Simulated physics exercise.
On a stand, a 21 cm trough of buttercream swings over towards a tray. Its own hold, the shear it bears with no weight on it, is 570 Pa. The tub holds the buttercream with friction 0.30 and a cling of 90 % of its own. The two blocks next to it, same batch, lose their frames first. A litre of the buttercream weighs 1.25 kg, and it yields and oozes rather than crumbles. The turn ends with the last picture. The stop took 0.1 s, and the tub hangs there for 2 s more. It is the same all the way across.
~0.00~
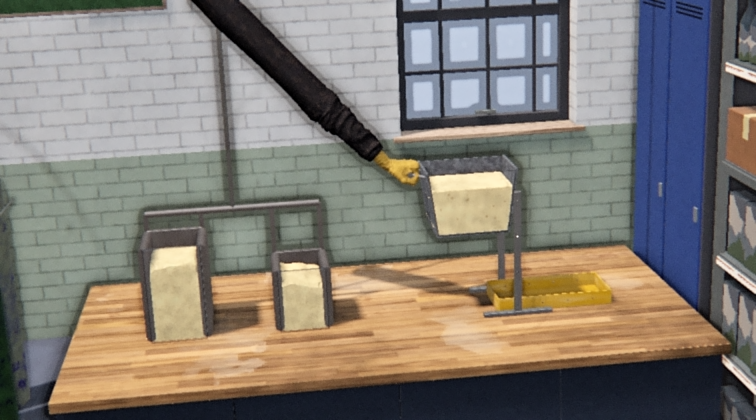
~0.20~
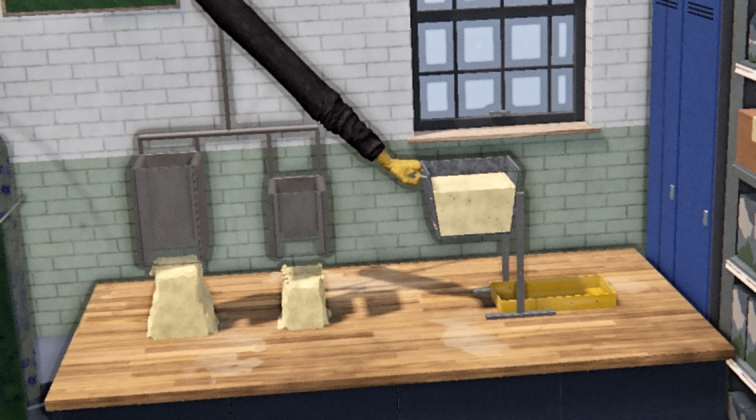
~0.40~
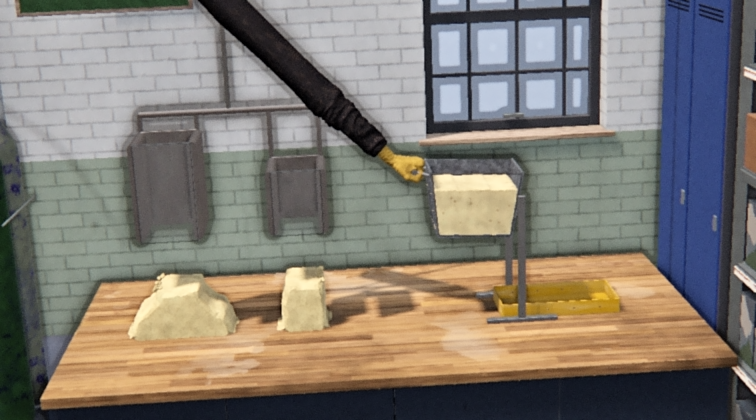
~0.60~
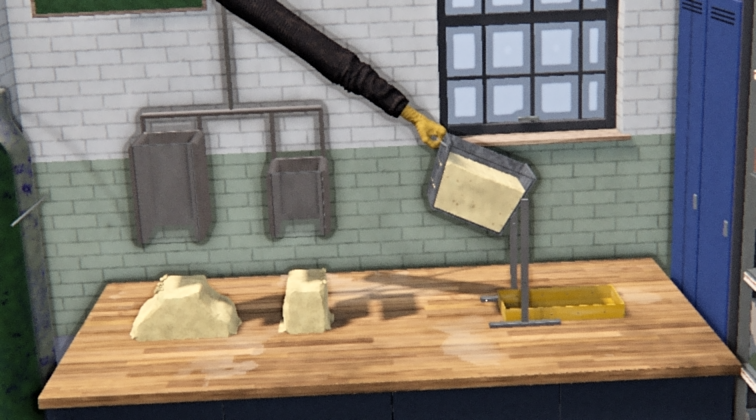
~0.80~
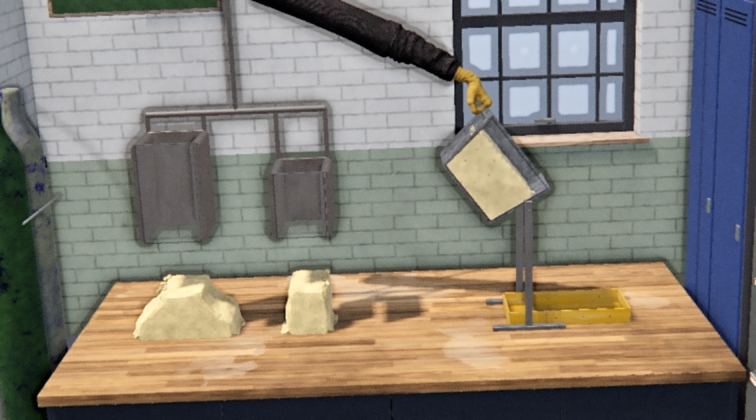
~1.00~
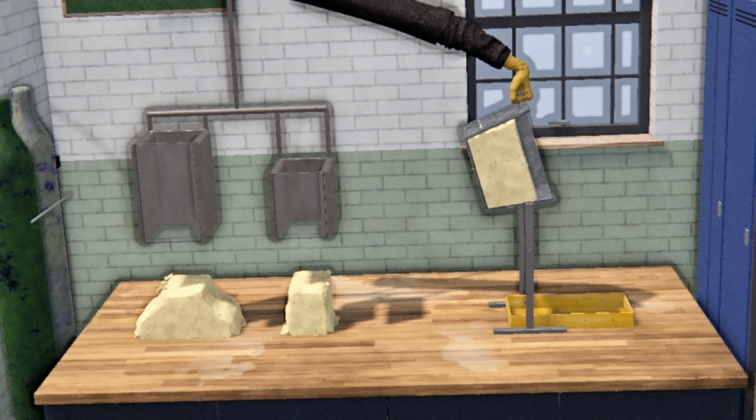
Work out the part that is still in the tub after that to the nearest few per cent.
About 100 %.
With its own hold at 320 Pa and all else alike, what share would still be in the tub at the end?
It would be near 55 %.
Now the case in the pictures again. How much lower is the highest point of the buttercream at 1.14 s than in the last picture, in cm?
About 1 cm.
By 1.14 s, the tub is at 75 degrees and holds 100 %.
By 1.31 s, the tub is at 75 degrees and holds 100 %.
By 1.48 s, the tub is at 75 degrees and holds 100 %.
By 1.65 s, the tub is at 75 degrees and holds 100 %.
By 3.00 s, at the end, the tub is at 75 degrees and holds 100 %.
